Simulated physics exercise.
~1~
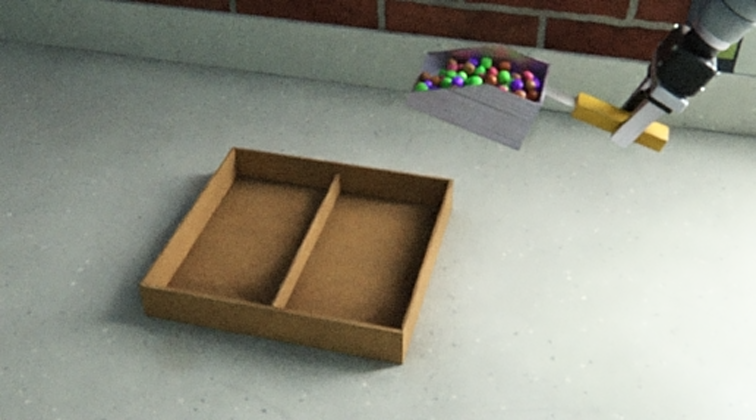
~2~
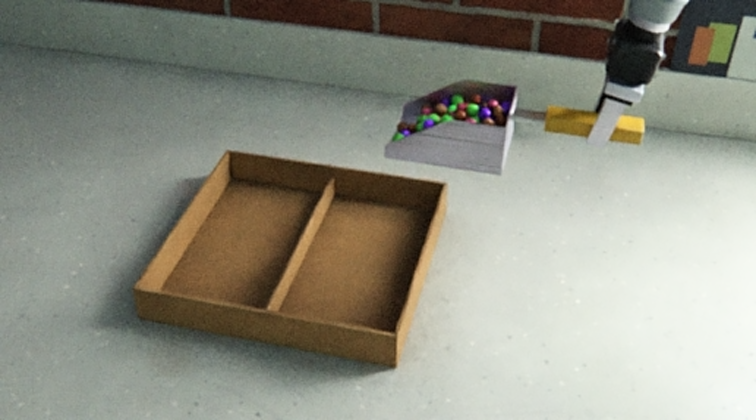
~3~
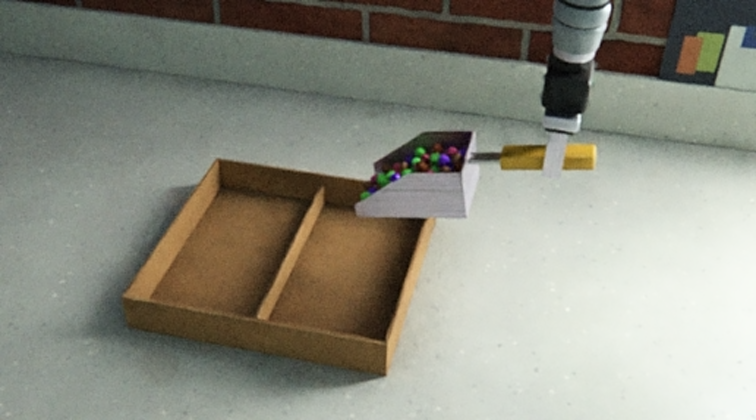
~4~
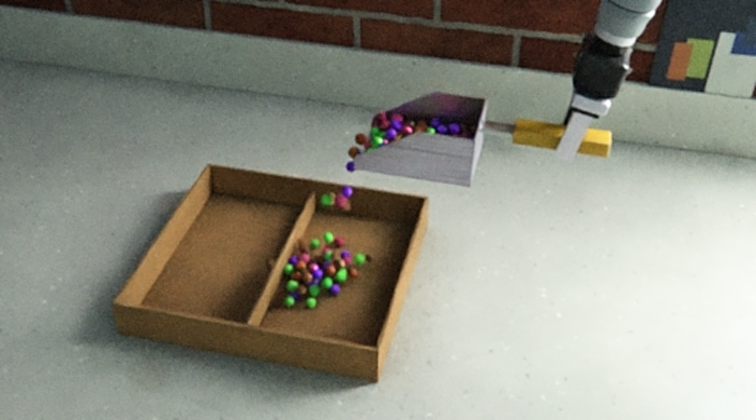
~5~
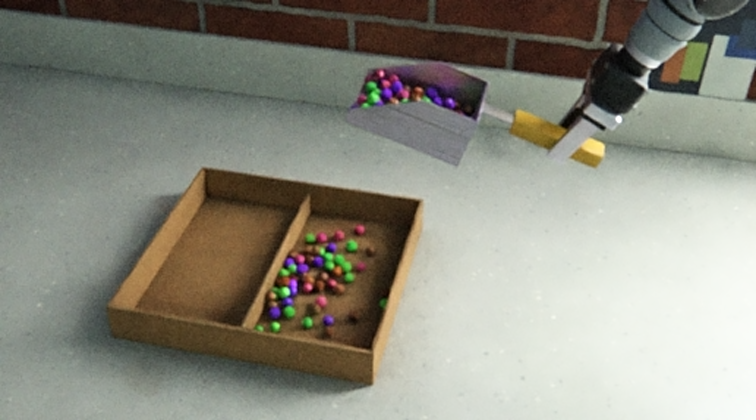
On a pale speckled tabletop by a brick wall, a robot arm lowered a scoop of colourful little balls leftward towards a divided wooden tray, spilled some into its right section, then lifted and tipped the scoop back, with many balls still in it.
